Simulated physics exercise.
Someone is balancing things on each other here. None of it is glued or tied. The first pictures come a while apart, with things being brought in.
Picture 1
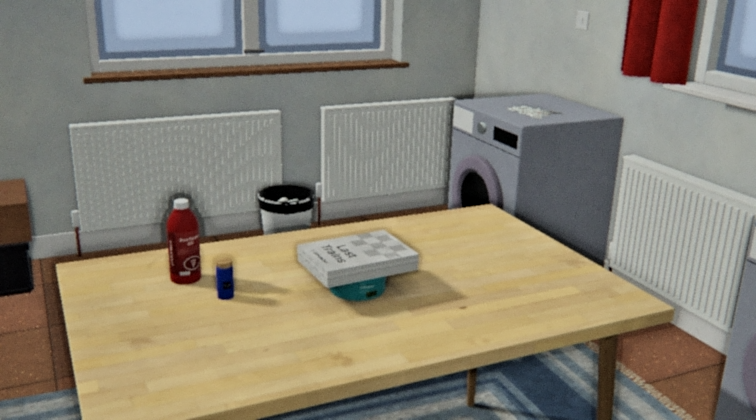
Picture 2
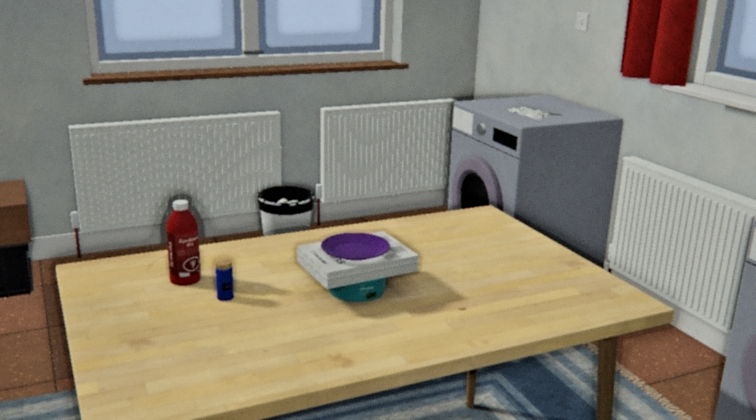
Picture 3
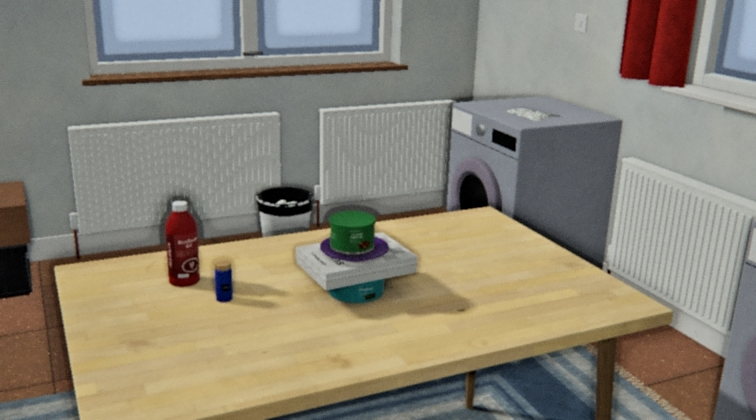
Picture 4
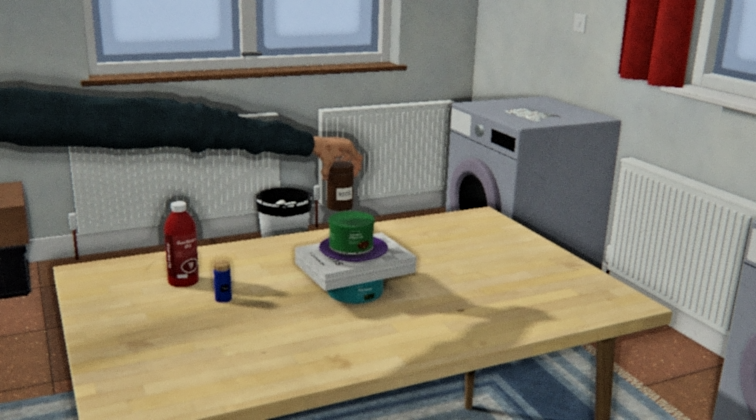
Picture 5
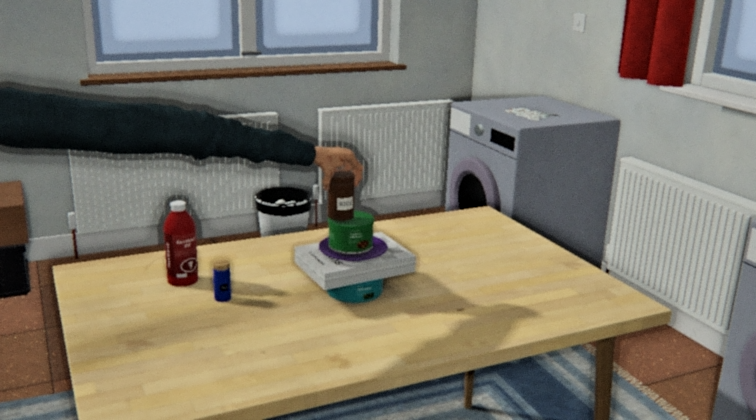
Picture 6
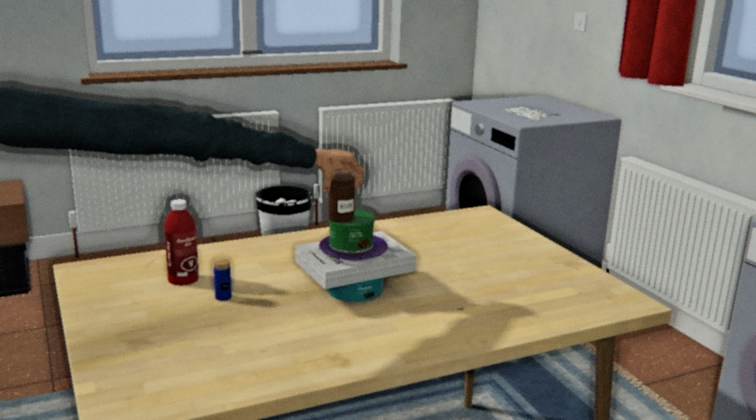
Kitchen table with a purple dish, then a green tin appearing atop a white book, and a hand lowering a brown jar onto them.
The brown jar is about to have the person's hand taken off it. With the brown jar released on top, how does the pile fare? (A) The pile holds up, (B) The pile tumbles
A.
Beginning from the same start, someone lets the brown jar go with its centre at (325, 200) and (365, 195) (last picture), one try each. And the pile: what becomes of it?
Result 1: Pile falls; result 2: Pile stable.
Then, 0.50 s past the last view, nothing moves.
Then, 1.40 s past the last view, brown jar resting near (341, 199).
Finally, all 7 still in place. Final places as the last picture's camera would see them, brown jar near (341, 199). The pile holds.
